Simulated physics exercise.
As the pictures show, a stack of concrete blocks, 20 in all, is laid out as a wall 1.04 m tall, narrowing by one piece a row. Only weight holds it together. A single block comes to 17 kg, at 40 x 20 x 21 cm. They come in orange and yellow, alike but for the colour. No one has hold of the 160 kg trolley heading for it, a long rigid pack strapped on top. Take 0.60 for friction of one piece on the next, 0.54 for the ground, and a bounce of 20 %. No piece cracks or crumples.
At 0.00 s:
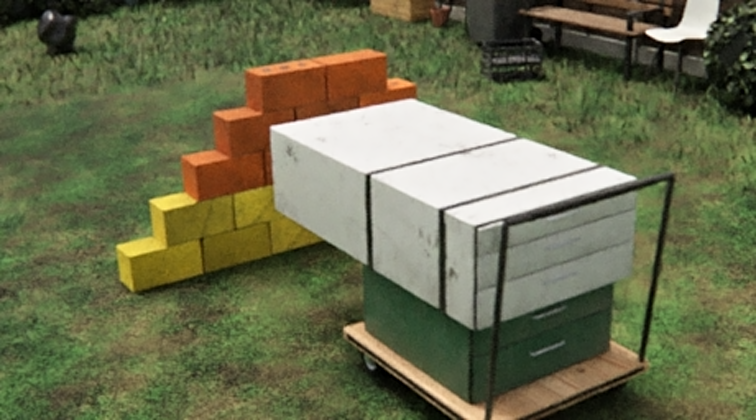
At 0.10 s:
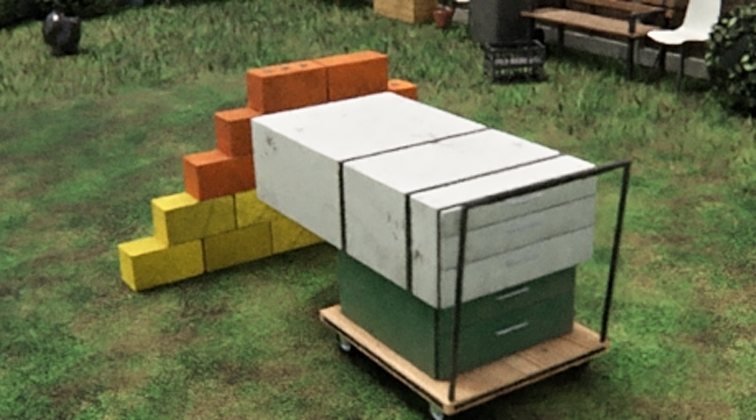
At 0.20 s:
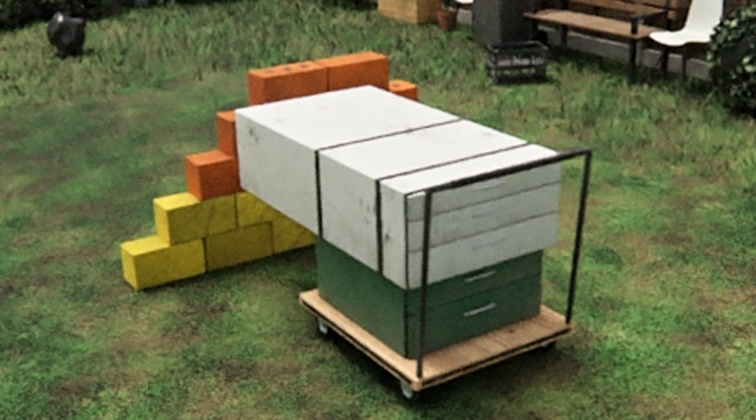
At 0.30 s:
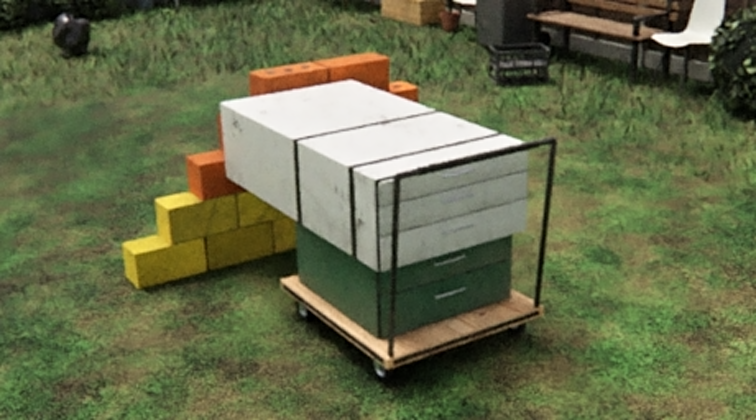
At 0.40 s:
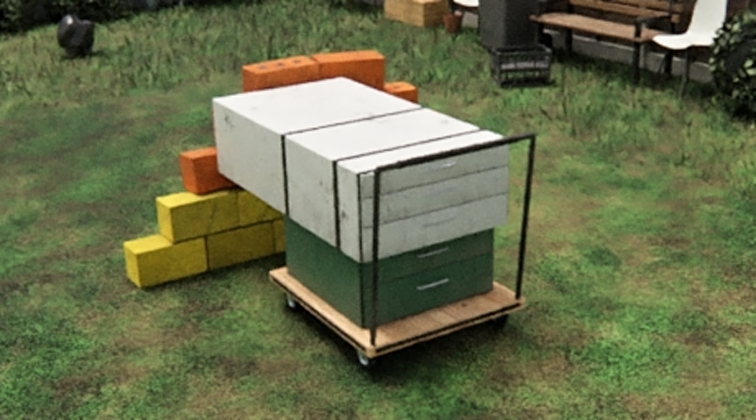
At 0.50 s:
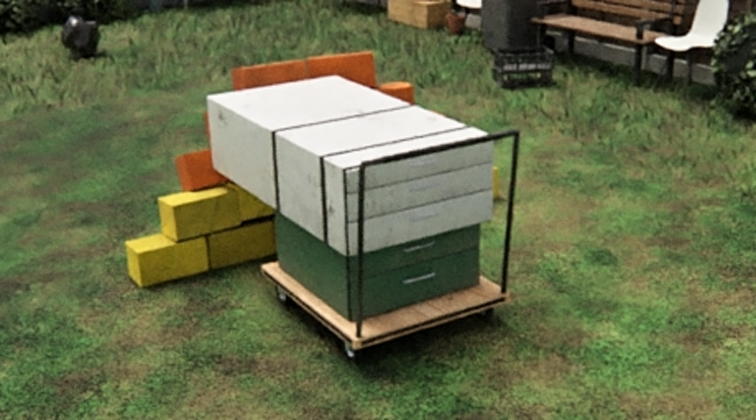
Loaded trolley with overhanging white boxes rolling left across grass into a stepped orange and yellow block wall, shifting and tilting blocks.
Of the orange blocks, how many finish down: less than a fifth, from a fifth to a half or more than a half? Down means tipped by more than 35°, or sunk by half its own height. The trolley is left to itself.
It comes to upwards of a half.
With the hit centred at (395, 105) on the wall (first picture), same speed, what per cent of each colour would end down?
In that case yellow 10, orange 70 per cent.
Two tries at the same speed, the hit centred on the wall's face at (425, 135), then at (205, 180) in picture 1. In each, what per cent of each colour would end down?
Yellow 20 then 20, orange 70 then 70 per cent.
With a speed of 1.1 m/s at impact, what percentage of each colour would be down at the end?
Then yellow 50, orange 100 per cent.
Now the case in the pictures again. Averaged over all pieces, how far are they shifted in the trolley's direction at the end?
Roughly 35 cm.
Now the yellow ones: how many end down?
Ending so: Yellow 1.
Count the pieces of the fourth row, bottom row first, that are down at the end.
3 from that row.
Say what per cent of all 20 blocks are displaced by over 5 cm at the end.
Shifted: 50 per cent.
Around 0.68 s, load 29 cm past the wall's line, still rolling; 5 of the 9 orange blocks down (6 of 20 in all colours); top orange block tipped 33°, 15 cm lower; top yellow block tipped 4°.
Around 0.98 s, load 48 cm past the wall's line, still rolling; 8 of the 9 orange blocks down (9 of 20 in all colours); top orange block on its side.
Finally (2.2 s), load 70 cm past the wall's line, stopped; 8 of the 9 orange blocks down (9 of 20 in all colours); top orange block upside down; top yellow block unmoved. That is 89 per cent. Seen by the last camera, middles, top orange block near (249, 149), top yellow block near (385, 172).
